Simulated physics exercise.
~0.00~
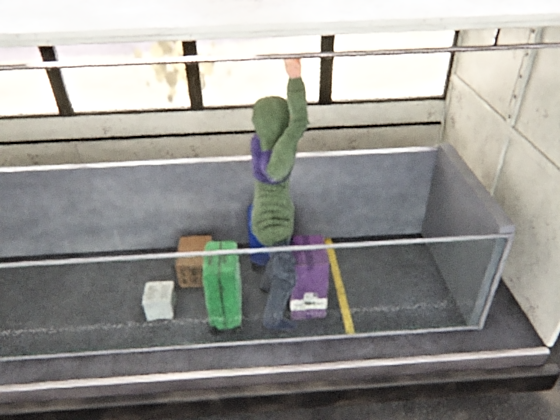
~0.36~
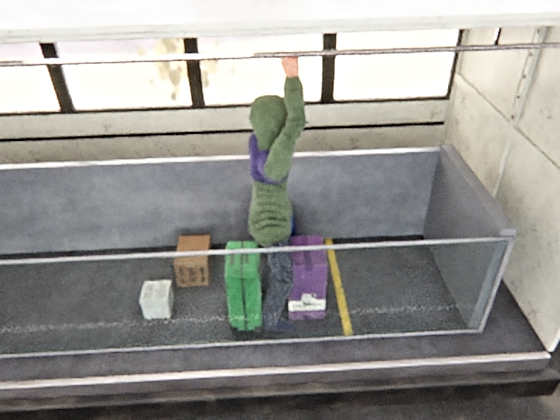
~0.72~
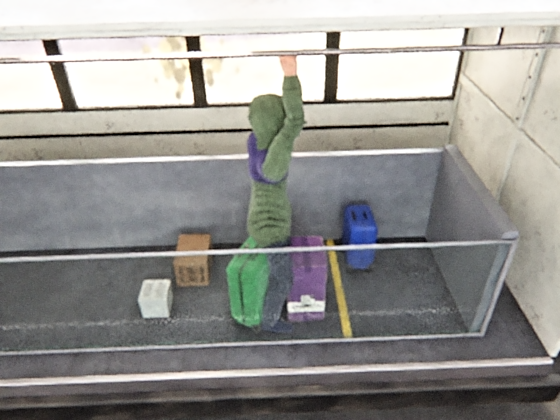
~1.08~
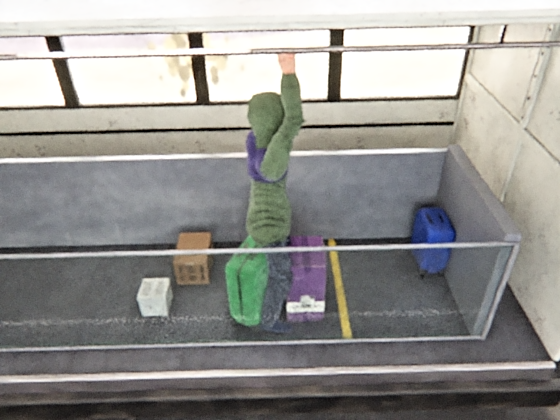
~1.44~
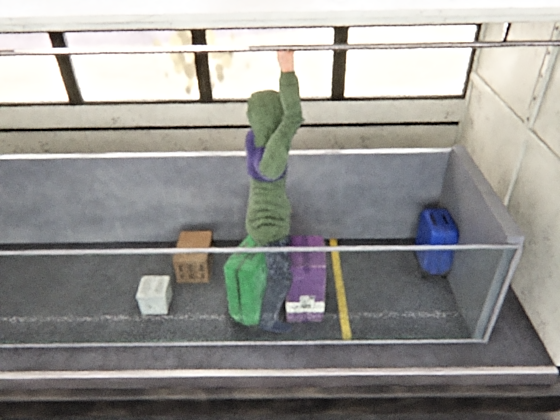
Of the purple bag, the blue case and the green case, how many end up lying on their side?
None of them end up lying on their side. The purple bag, the blue case and the green case are all still upright at the end.
